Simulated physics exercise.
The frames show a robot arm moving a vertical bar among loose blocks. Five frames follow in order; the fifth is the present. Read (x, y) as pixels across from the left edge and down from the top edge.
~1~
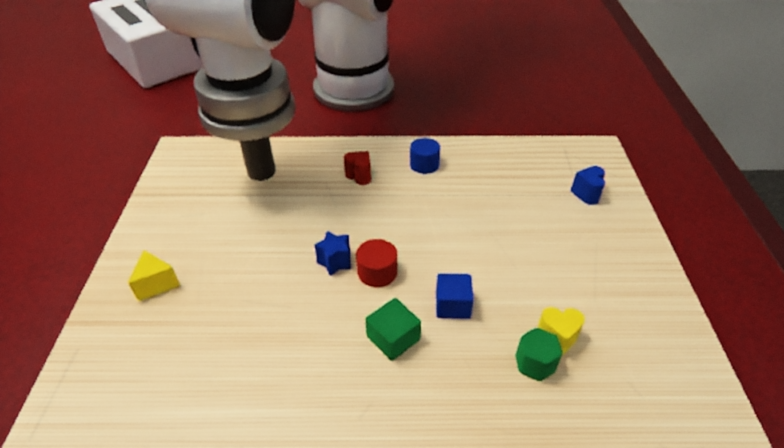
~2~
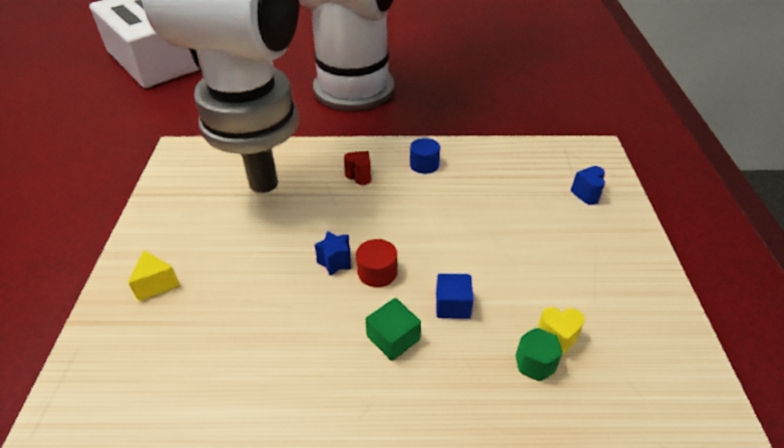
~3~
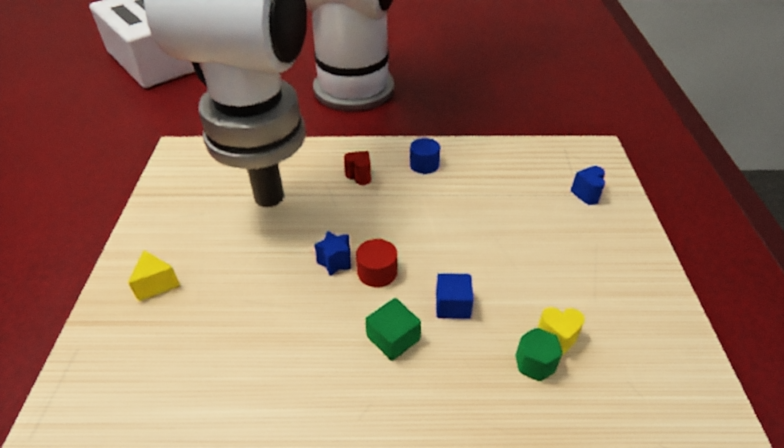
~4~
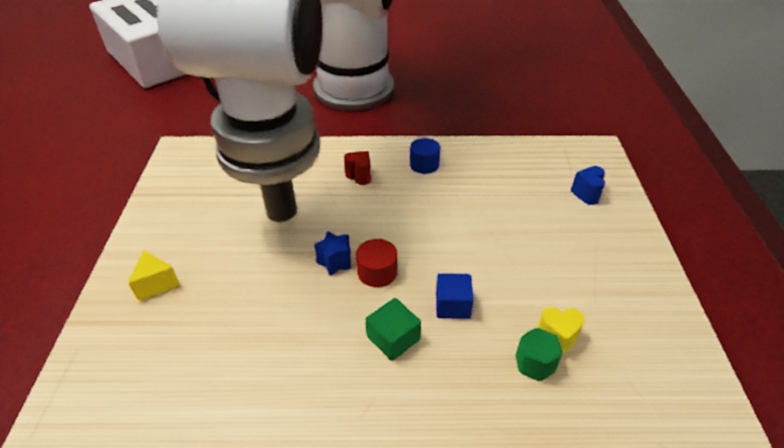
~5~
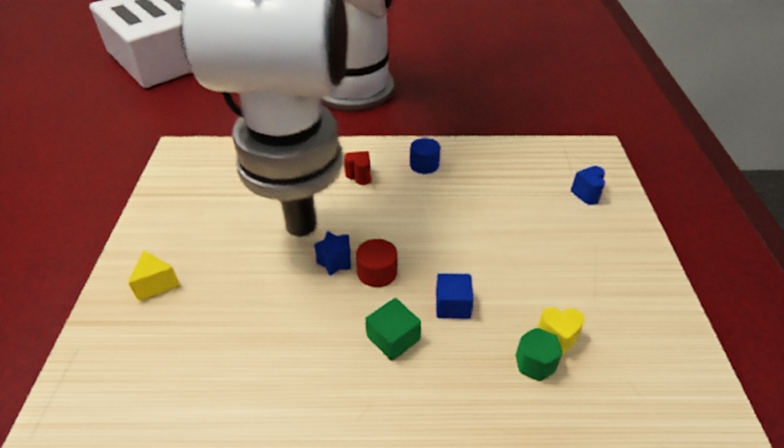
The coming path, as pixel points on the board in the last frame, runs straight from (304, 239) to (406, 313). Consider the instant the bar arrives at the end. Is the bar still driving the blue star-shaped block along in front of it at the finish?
I'd say yes.
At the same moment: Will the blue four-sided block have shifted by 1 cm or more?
Yes - that is the case.
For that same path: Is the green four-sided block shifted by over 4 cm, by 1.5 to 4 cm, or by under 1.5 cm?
Moves 1.5 to 4 cm.
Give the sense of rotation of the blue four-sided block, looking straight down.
Answer: With the clock.
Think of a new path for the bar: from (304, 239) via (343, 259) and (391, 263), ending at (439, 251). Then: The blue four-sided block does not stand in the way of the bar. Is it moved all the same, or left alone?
Its place changes.
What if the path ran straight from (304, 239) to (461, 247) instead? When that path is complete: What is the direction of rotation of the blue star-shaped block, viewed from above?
Looking down: Clockwise.
The first path, step by step. One third of the way, bar at (335, 249); blue star-shaped block at (355, 258); red circle at (391, 259).
Two thirds of the way, bar at (369, 273); blue star-shaped block at (391, 285), turned 15° clockwise; red circle at (429, 272); blue four-sided block at (466, 286), turned 30° clockwise.
At the end, bar at (406, 300); blue star-shaped block at (432, 313), turned 15° clockwise; red circle at (436, 274); green four-sided block at (410, 344), turned 60° clockwise; blue four-sided block at (475, 287), turned 40° clockwise.
